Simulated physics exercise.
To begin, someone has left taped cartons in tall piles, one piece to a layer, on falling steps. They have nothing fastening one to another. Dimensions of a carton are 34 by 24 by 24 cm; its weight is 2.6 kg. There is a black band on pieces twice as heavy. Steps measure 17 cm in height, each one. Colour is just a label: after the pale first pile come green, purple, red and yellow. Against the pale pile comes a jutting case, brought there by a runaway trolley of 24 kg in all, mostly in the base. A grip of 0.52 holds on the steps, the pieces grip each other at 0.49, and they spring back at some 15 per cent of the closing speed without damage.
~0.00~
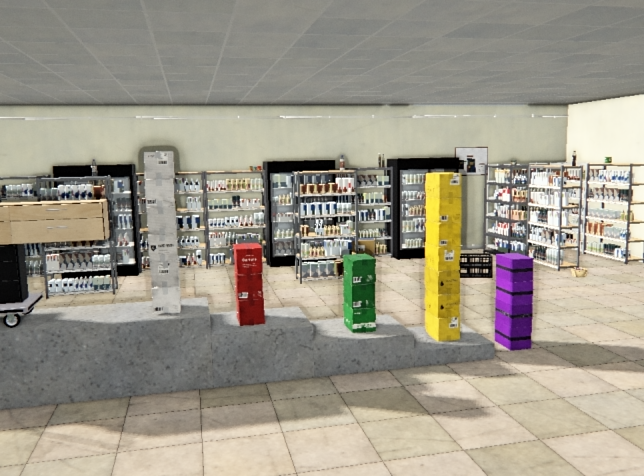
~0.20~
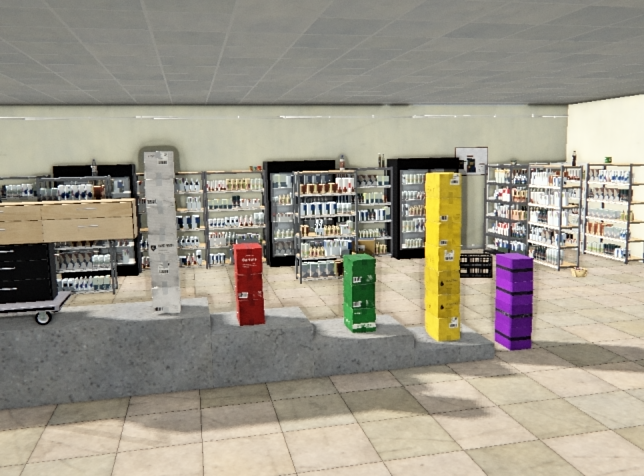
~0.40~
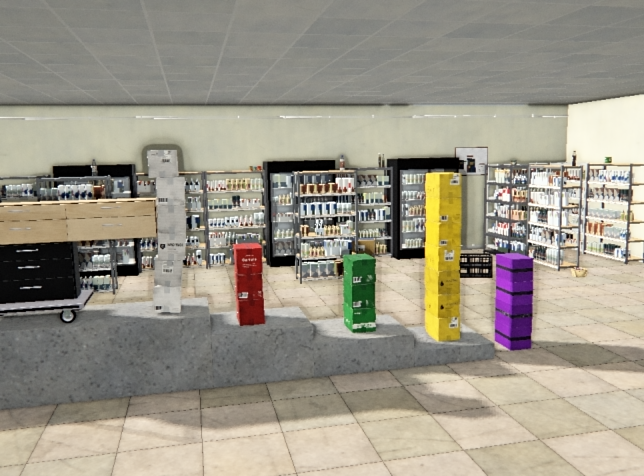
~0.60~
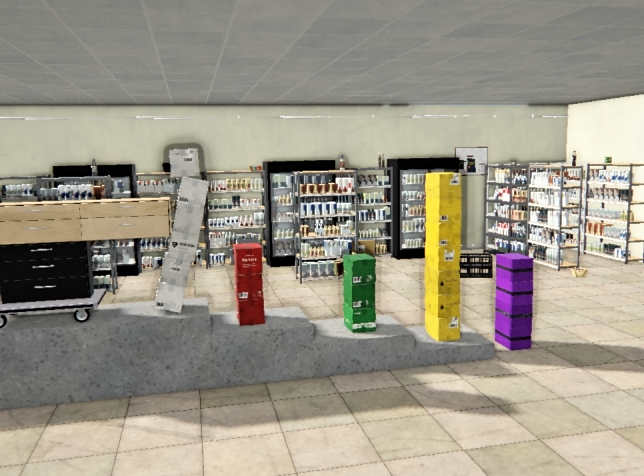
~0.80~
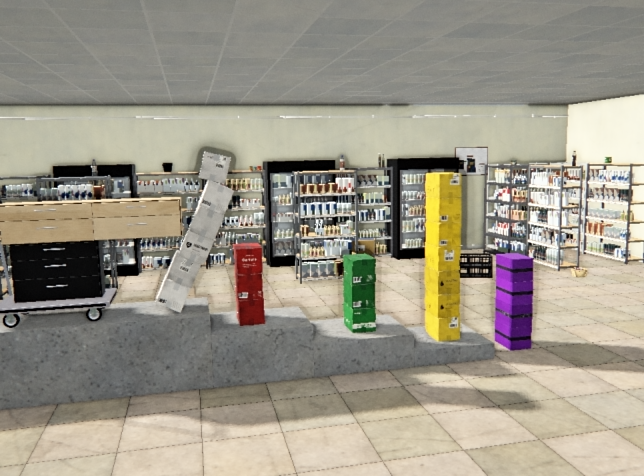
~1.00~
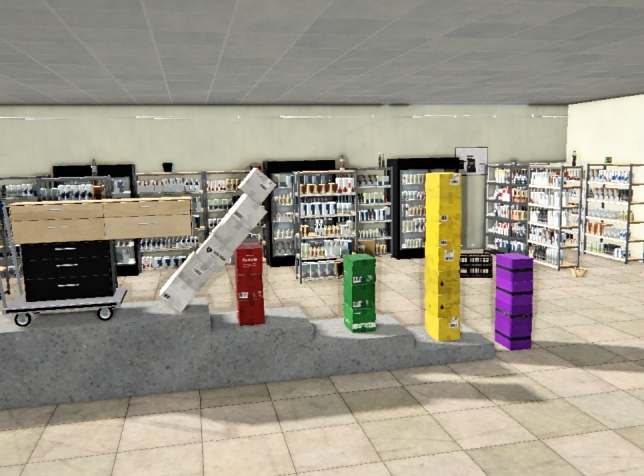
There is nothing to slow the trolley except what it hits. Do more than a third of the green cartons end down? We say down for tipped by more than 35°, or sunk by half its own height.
Yes.
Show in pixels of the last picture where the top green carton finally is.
It comes to rest around (415, 293) in the last view.
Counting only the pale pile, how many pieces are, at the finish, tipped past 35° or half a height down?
Exactly 6 of the pale pieces.
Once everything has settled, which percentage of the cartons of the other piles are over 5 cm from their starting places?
That makes 30 percent.
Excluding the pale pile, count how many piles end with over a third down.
In total, 2.
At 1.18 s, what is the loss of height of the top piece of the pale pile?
I'd put it at close to 50 cm below where it started.
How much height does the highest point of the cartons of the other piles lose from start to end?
Around 0 centimetres.
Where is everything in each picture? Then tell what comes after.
In the first picture (we follow the side turned to the camera), load (96, 213) 36 cm short; top green carton (364, 272); top purple carton (523, 270); no other piece has moved.
Load (126, 212) 11 cm short; top green carton (364, 272), in the second picture.
Load (149, 211) 9 cm in; top green carton (364, 272); no other piece has moved, in the third picture.
Load (163, 210) 20 cm in; top green carton (364, 272); no other piece has moved, in the fourth picture.
Load (174, 210) 30 cm in, top of the pale pile leaning 15°; top green carton (364, 272); no other piece has moved, in the fifth picture.
Load (185, 210) 39 cm in, top of the pale pile leaning 42°; top green carton (364, 272); top red carton (250, 262); no other piece has moved, in the sixth picture.
Around 1.18 s, 6 of the pale pile down; none of the 3 green cartons down (0 of 17 in all colours); top green carton unmoved; top red carton tipped 5°.
Around 1.44 s, 6 of the pale pile down; none of the 3 green cartons down (0 of 17 in all colours); top green carton tipped 16°; top red carton tipped 21°.
Around 1.80 s, 6 of the pale pile down; 2 of the 3 green cartons down (4 of 17 in all colours); top green carton tipped 48°, 26 cm lower; top red carton tipped 55°, 35 cm lower.
Finally (3.0 s), 6 of the pale pile down; 2 of the 3 green cartons down (4 of 17 in all colours); top green carton tipped 40°, 30 cm lower; top red carton on its side. That is 67 per cent. Seen by the last camera, middles, top green carton near (415, 293), top red carton near (322, 295).
